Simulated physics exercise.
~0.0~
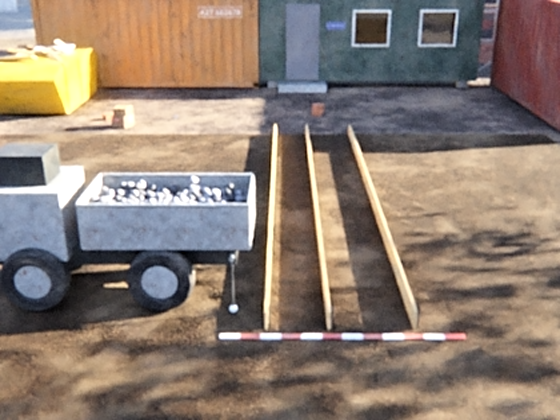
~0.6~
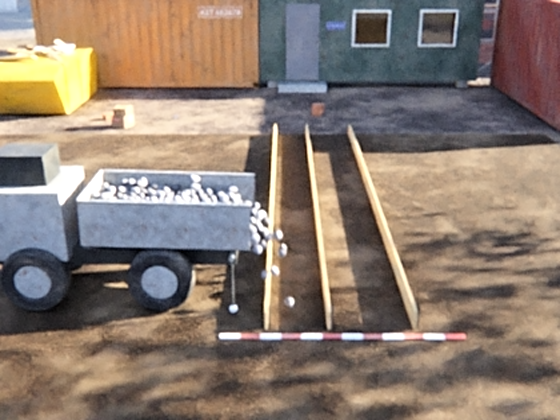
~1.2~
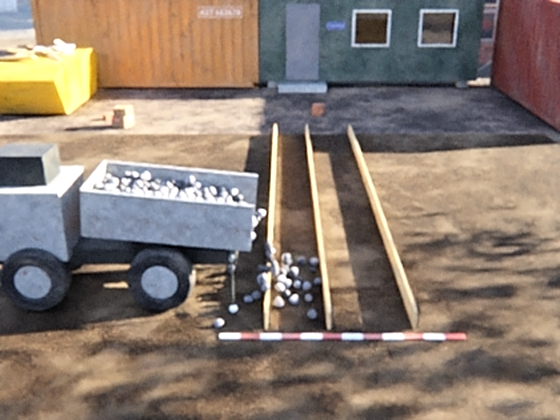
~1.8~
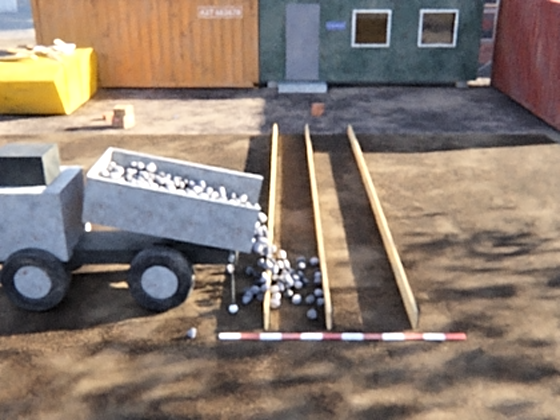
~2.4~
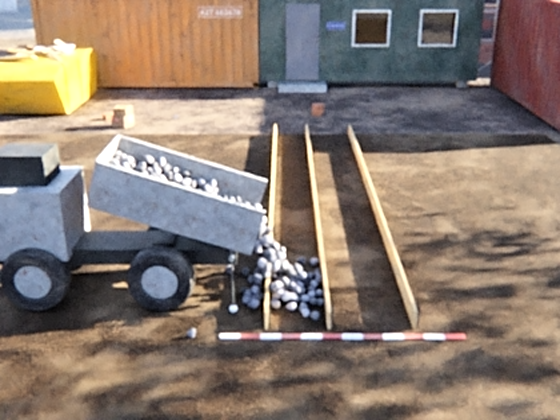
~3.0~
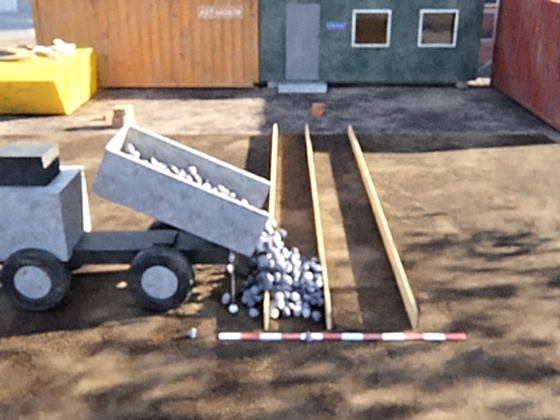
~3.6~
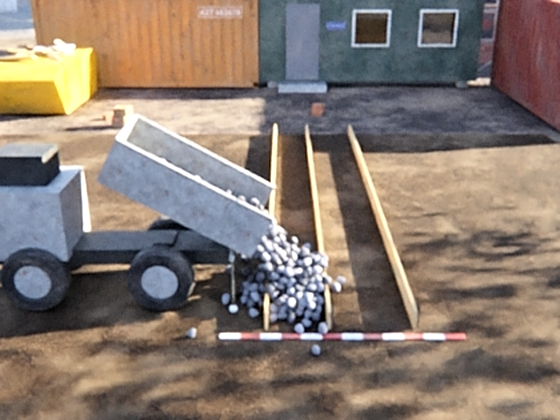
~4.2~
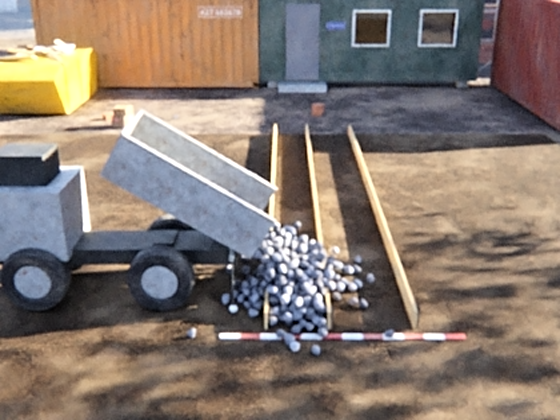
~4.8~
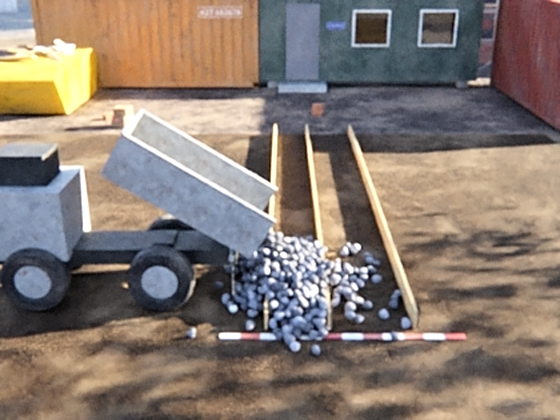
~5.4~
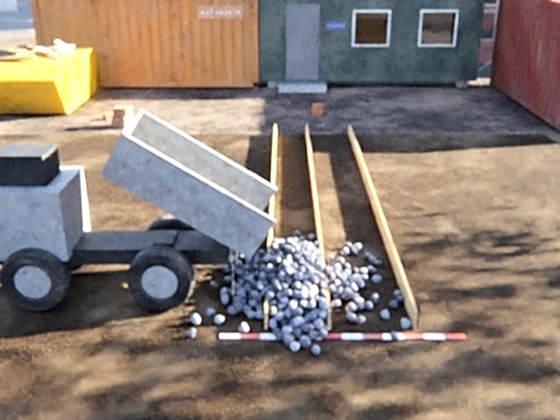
Grey tipper truck raising its body and spilling pale stones rightward over wooden planks, ending tilted beside a spread-out heap.
